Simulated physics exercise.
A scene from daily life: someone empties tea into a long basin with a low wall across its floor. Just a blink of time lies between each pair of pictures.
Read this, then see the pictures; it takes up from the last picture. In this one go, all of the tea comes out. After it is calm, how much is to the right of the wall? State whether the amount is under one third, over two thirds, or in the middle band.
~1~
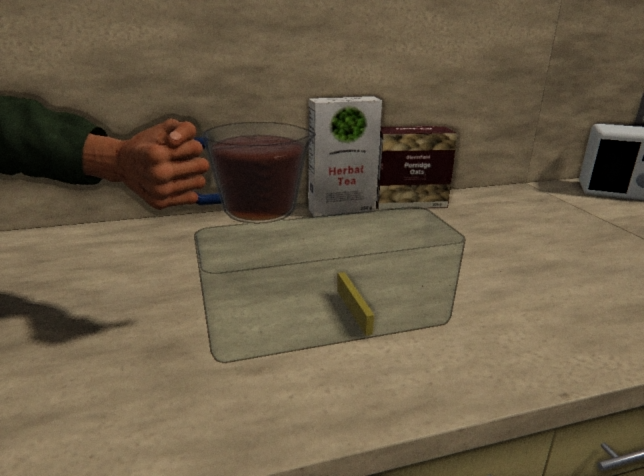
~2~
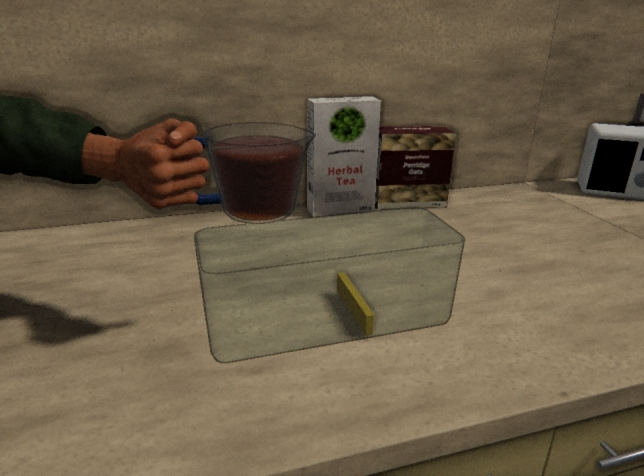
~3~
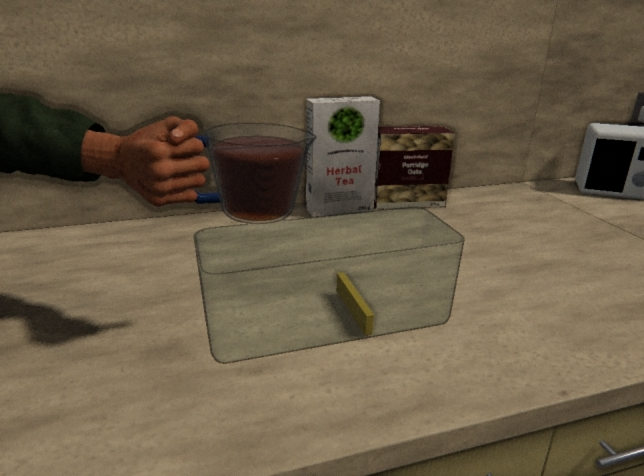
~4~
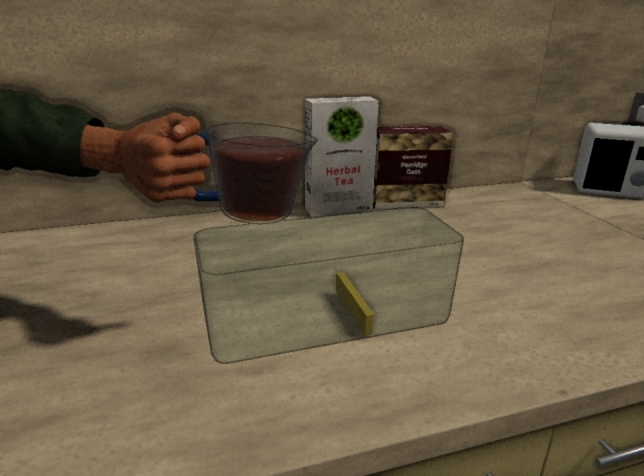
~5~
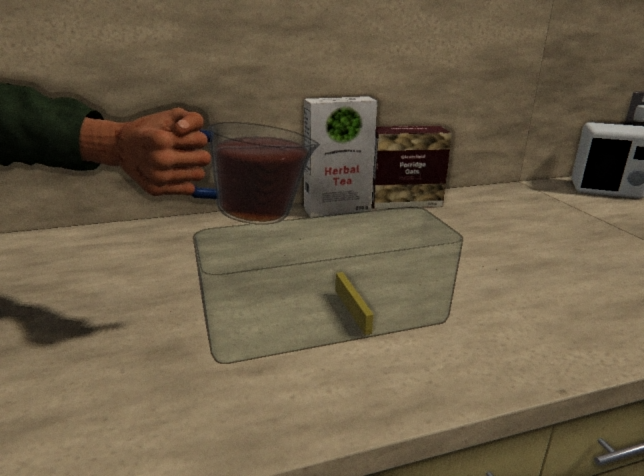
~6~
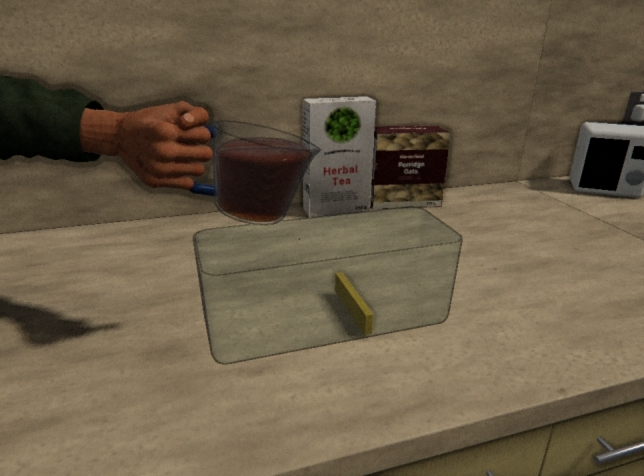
The amount is in the middle band.
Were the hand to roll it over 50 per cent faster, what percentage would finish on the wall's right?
Around 30 in a hundred.
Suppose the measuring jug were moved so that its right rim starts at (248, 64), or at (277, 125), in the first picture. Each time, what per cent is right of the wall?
Estimate, in order: 15 and 10 per cent.
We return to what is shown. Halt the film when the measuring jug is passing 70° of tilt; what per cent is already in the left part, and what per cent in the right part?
5 per cent left, 10 per cent right.
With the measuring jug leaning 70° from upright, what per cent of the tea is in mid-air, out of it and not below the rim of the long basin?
It's close to 20 %.
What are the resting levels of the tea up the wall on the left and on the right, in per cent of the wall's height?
About 40 on the left and about 60 on the right.
A moment on, the measuring jug is tipped part way and 63 per cent is still to pour, 5 is left of the wall and 11 right of it.
Next, the measuring jug is tipped on its side and 12 per cent is still to pour, 36 is left of the wall and 45 right of it.
Then the measuring jug is tipped on its side and 0 per cent is still to pour, 53 is left of the wall and 46 right of it.
Later the measuring jug is tipped on its side and 0 per cent is still to pour, 53 is left of the wall and 46 right of it.
At rest 53 per cent lies left of the wall, 46 right of it and 0 outside.
